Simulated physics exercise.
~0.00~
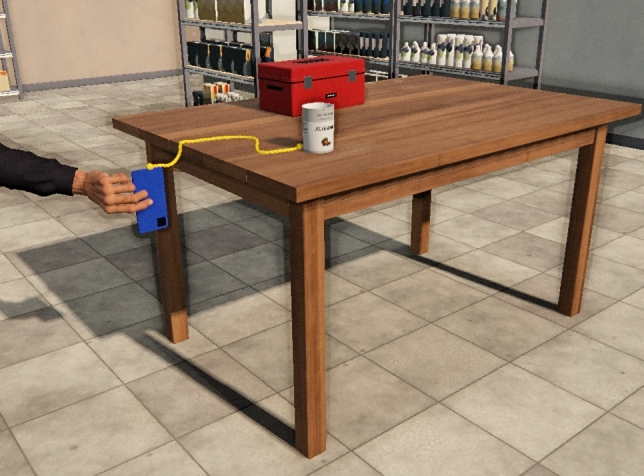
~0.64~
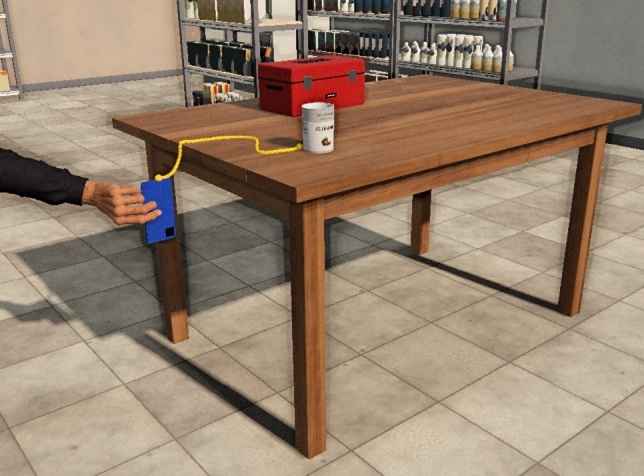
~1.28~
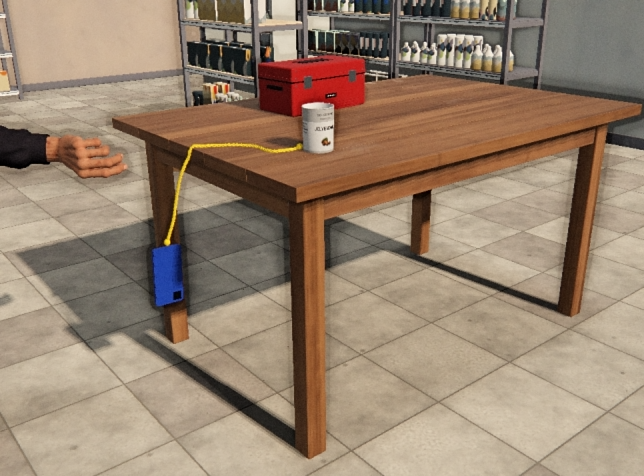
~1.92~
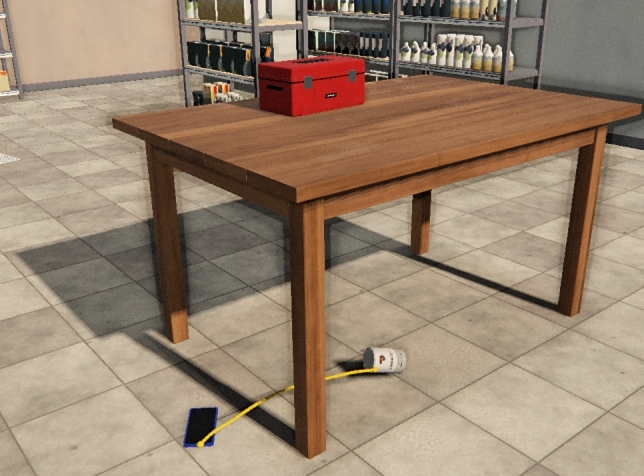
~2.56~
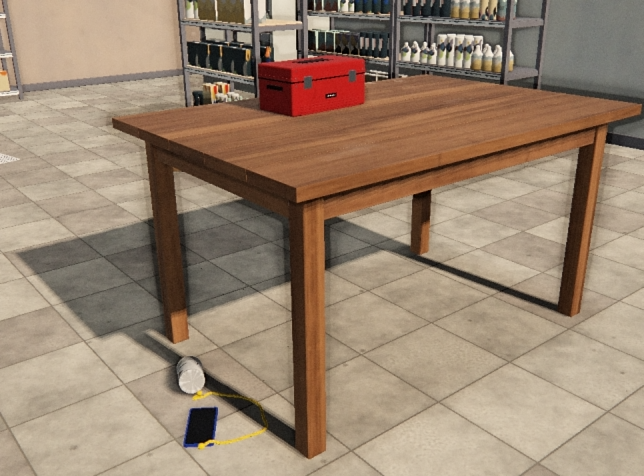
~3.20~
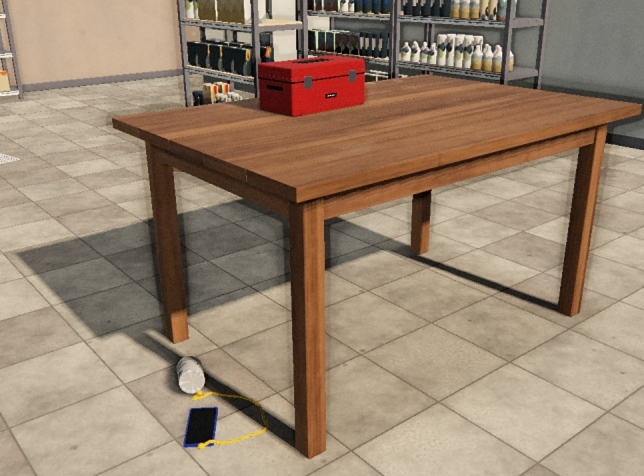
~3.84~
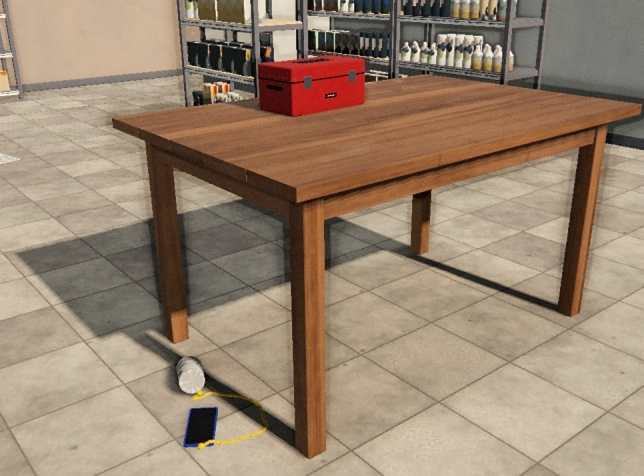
A blue phone hangs from a hand at the left, beside a brown wooden table in a tiled room with stocked shelves behind, seen from slightly above. A yellow cord runs from the phone across the tabletop to an upright white cup, near a red toolbox. The hand shifts the phone slightly right and down, then lets go and draws back as the phone drops. The cup leaves the table too, and both end up on the floor, the cup on its side. The cup then moves left, coming to rest near the phone with the cord curved beside them, while the toolbox stays put.
